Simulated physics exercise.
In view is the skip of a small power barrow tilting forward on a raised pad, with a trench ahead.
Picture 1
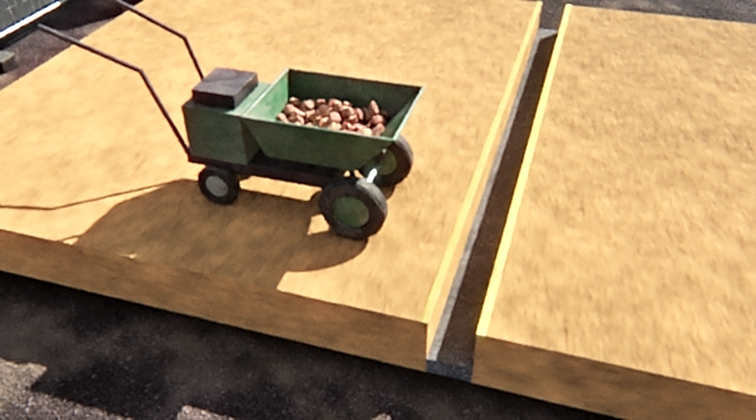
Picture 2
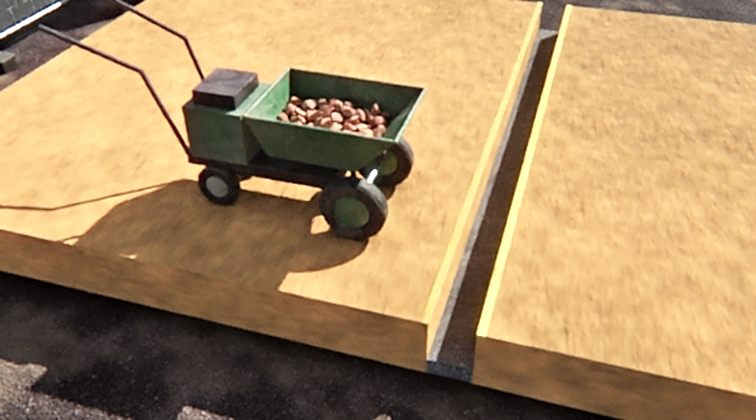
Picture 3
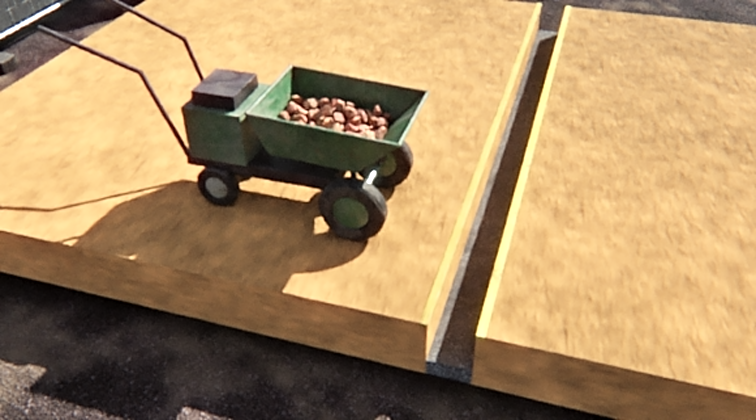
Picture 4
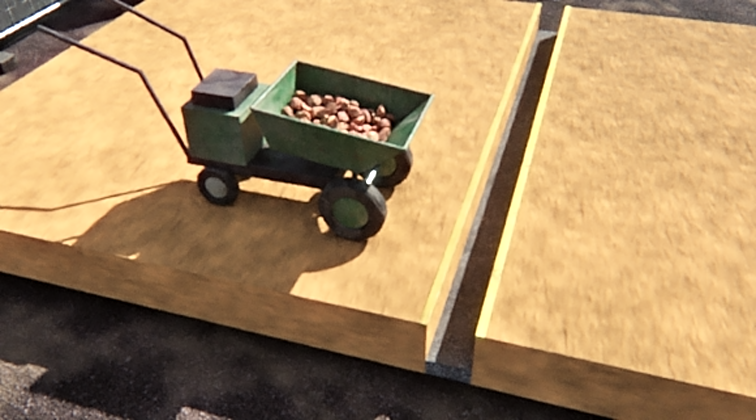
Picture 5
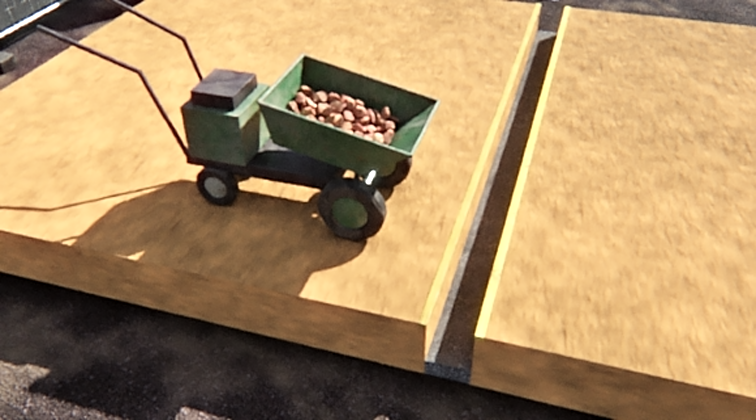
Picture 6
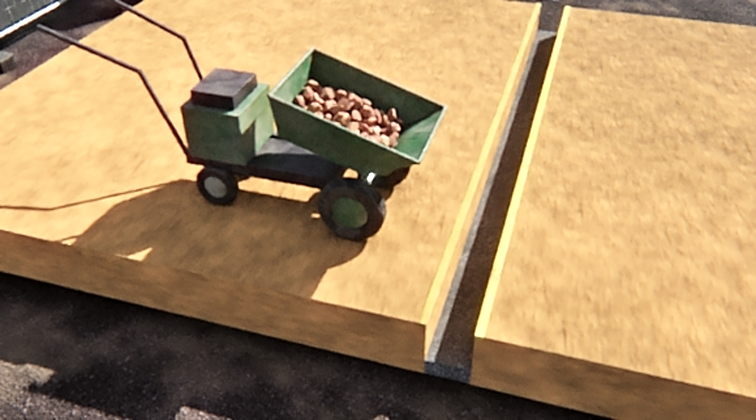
A small green power barrow with black wheels and dark handles stands on a tan raised pad, seen from above and to one side in bright sunlight. Its open skip holds reddish-brown lumps, and to the right a narrow dark trench with yellow edges separates the pad from another tan slab. The skip starts level, then its rear rises steadily and its front lip dips rightward, while wheels, handles and camera stay still.
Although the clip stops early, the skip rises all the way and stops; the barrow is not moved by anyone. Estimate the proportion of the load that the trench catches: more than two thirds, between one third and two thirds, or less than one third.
I predict the trench will see above two thirds of the load.
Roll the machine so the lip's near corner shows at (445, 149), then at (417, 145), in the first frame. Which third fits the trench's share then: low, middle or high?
Place one, under a third; place two, over two thirds.
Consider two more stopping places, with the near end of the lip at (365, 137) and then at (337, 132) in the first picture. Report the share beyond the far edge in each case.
In order, 0 % followed by 0 %.
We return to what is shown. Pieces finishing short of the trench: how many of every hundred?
It works out to roughly 0 percent.
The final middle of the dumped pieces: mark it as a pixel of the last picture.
(480, 256).
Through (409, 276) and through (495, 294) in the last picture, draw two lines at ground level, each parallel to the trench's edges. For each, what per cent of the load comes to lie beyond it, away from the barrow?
About 100 and 0 per cent.
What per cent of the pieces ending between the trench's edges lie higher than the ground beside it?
My guess is some 0 per cent.
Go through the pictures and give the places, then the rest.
In the first picture, lip of the skip at (393, 141), level; top of the load at (325, 125), lumps of rubble; first edge of the trench at (439, 280); far edge at (492, 291), the trench under half as wide as the skip, and about as deep as wide.
In the second picture, lip of the skip at (395, 143), level; top of the load at (326, 125).
In the third picture, lip of the skip at (398, 146), tipped barely; top of the load at (320, 116).
In the fourth picture, lip of the skip at (404, 150), tipped a little; top of the load at (324, 114).
In the fifth picture, lip of the skip at (411, 156), tipped a little; top of the load at (322, 111).
In the sixth picture, lip of the skip at (418, 163), tipped clearly; top of the load at (317, 100); first edge of the trench at (438, 282); far edge at (491, 293).
Soon, skip tipped steeply; all in the skip.
A while on, skip tipped right over; about two thirds in the skip; a stray few short of the trench; about a third in or heaped over the trench.
Towards the end, skip tipped right over; a stray few short of the trench; nearly all in or heaped over the trench.
Finally, skip tipped right over; all in or heaped over the trench; none beyond it.
